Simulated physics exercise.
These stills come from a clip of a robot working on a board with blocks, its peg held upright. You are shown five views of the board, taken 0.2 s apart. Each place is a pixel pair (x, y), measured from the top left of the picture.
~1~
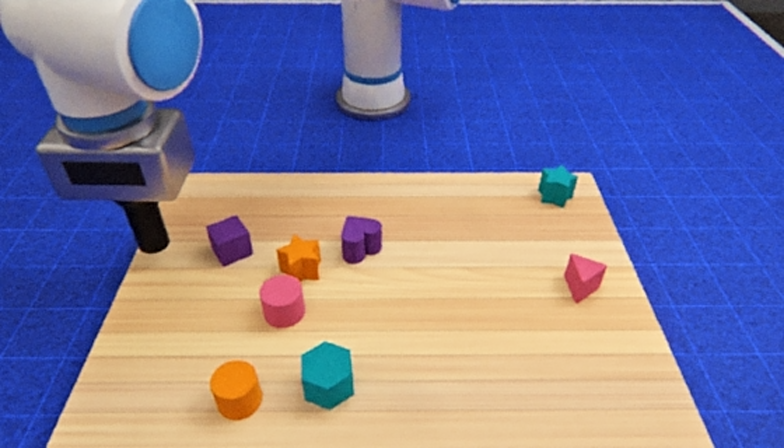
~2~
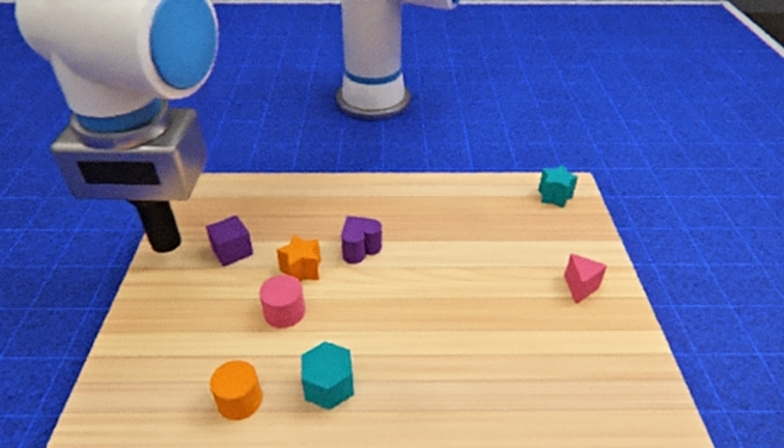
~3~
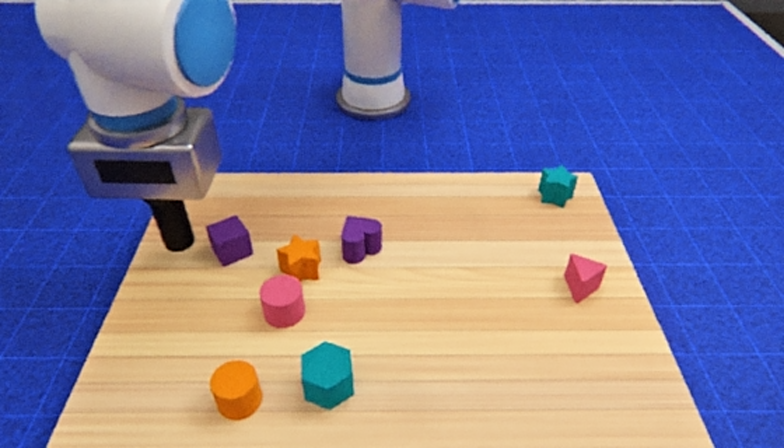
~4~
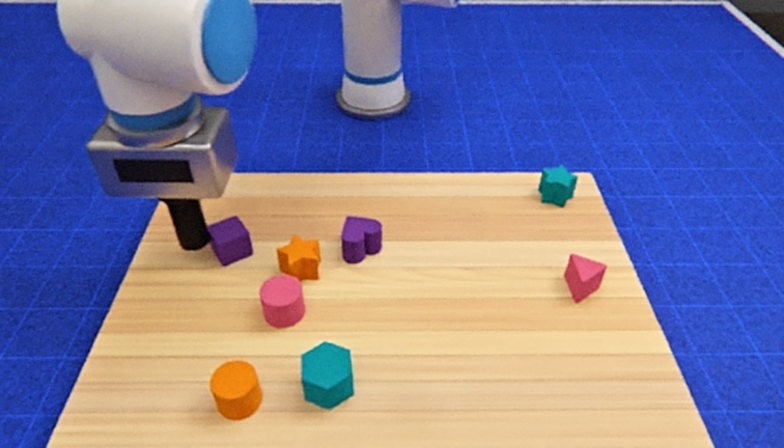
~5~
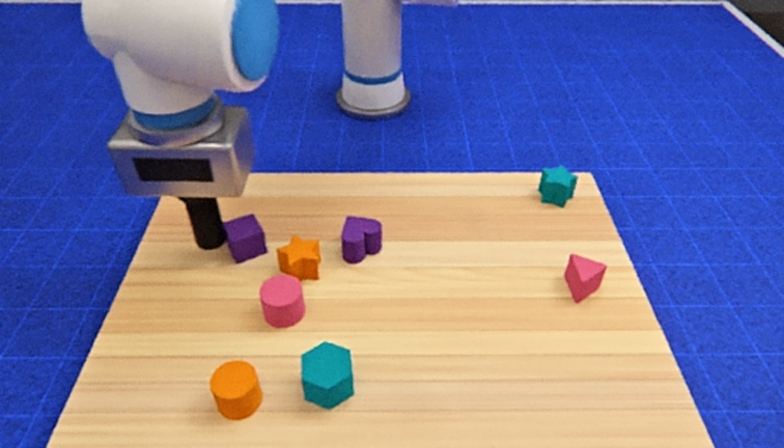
A robot arm slid its black peg slowly to the right along the wooden board and nudged the purple square block slightly right, toward the orange star, while the other blocks stayed still.
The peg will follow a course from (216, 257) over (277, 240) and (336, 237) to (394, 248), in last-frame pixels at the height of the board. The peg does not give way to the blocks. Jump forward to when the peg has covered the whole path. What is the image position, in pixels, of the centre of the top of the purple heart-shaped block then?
I'd expect the centre of its top face to be at (411, 245).
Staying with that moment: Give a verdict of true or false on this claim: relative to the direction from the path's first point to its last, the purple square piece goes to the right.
Verdict: False.
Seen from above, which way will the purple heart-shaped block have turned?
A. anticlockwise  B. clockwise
The correct letter is B.
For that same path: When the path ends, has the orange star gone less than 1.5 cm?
Yes, that is how it ends up.
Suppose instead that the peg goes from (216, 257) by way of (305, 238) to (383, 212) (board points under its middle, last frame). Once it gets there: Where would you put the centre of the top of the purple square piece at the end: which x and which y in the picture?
It should be at about (412, 193).
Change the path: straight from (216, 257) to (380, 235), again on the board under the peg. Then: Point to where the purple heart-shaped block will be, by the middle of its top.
It ends at (390, 233).
What follows on the original path. One third of the way, peg (275, 223); purple square piece (306, 215), turned 25° clockwise.
Two thirds of the way, peg (336, 221); purple square piece (366, 210); purple heart-shaped block (383, 231), turned 50° clockwise.
At the end, peg (394, 232); purple square piece (397, 205), turned 40° anticlockwise; orange star in place; purple heart-shaped block (411, 245), turned 60° clockwise.
